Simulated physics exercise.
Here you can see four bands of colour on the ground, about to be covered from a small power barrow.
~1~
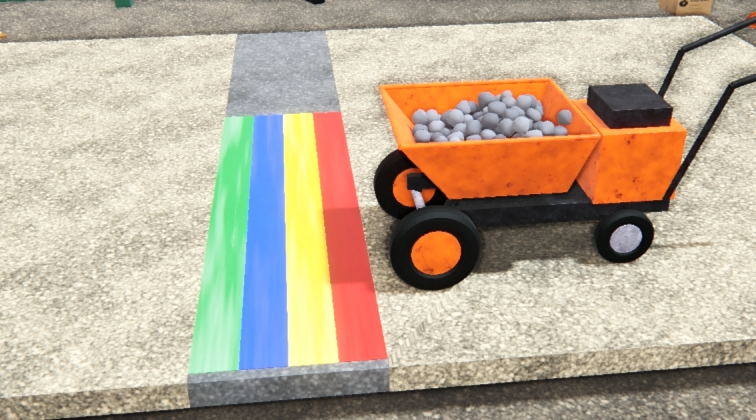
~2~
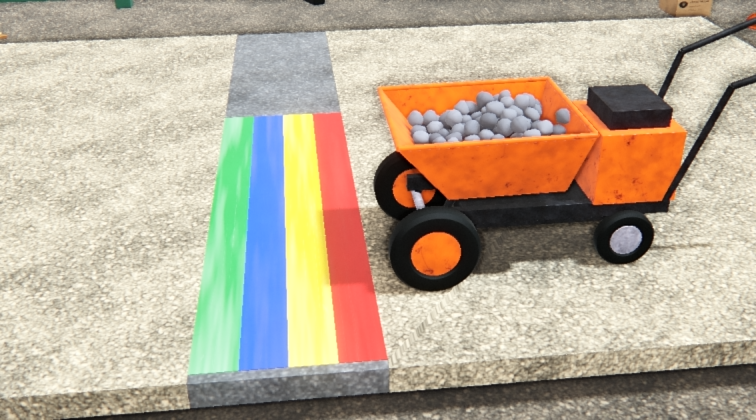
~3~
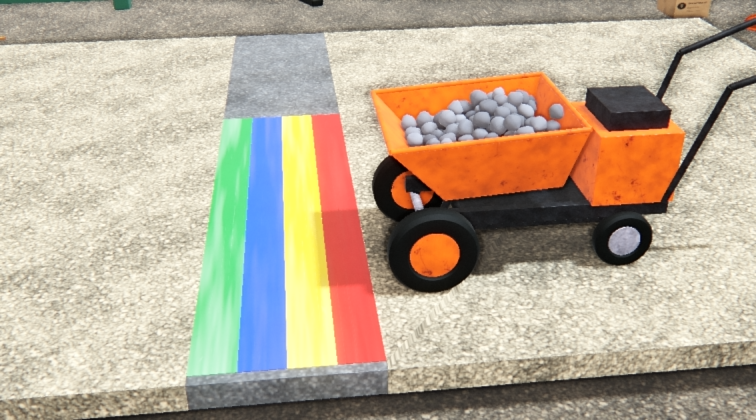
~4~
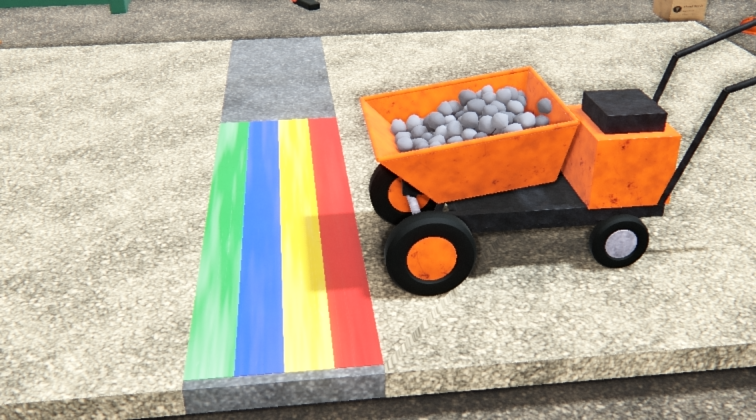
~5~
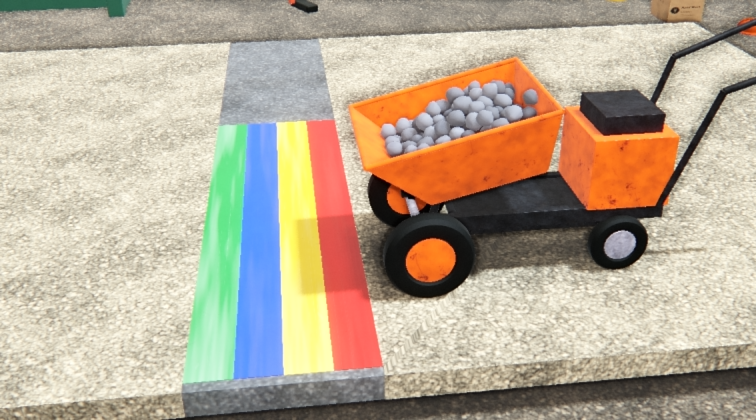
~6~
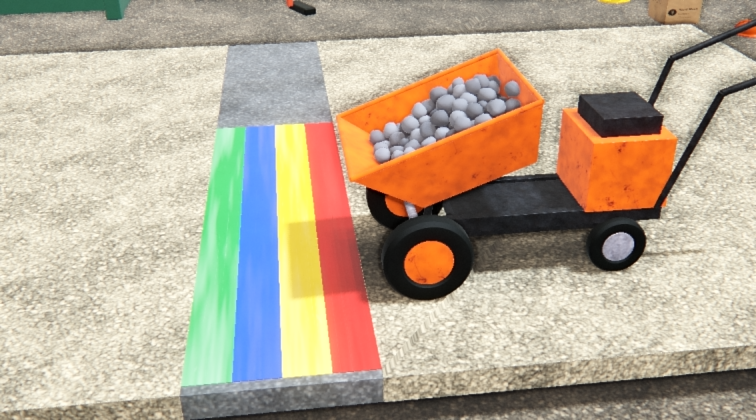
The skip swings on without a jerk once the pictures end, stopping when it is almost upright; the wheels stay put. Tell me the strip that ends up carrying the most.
Blue.
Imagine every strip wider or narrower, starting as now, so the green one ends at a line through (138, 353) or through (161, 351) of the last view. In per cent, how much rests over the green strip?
About 10 per cent first, then about 10 per cent.
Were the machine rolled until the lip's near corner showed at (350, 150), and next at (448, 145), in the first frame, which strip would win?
I would say green the first time, then the yellow one the next.
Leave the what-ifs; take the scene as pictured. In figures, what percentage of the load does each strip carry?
Red 0 %, yellow 15 %, blue 35 %, green 20 %.
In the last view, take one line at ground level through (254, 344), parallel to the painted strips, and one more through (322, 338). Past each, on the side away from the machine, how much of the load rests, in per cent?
In order: 40 per cent, then 80 per cent.
Soon, skip tipped steeply; all in the skip.
A while on, skip tipped right over; about two thirds in the skip; a small part over the yellow strip; about a quarter over the blue strip; a small part over the green strip; a stray few off the paint.
Towards the end, skip tipped right over; about a quarter in the skip; a small part over the yellow strip; about a third over the blue strip; about a quarter over the green strip; a small part off the paint.
Finally, skip tipped right over; about a quarter in the skip; none over the red strip; a small part over the yellow strip; about a third over the blue strip; about a quarter over the green strip; a small part off the paint.
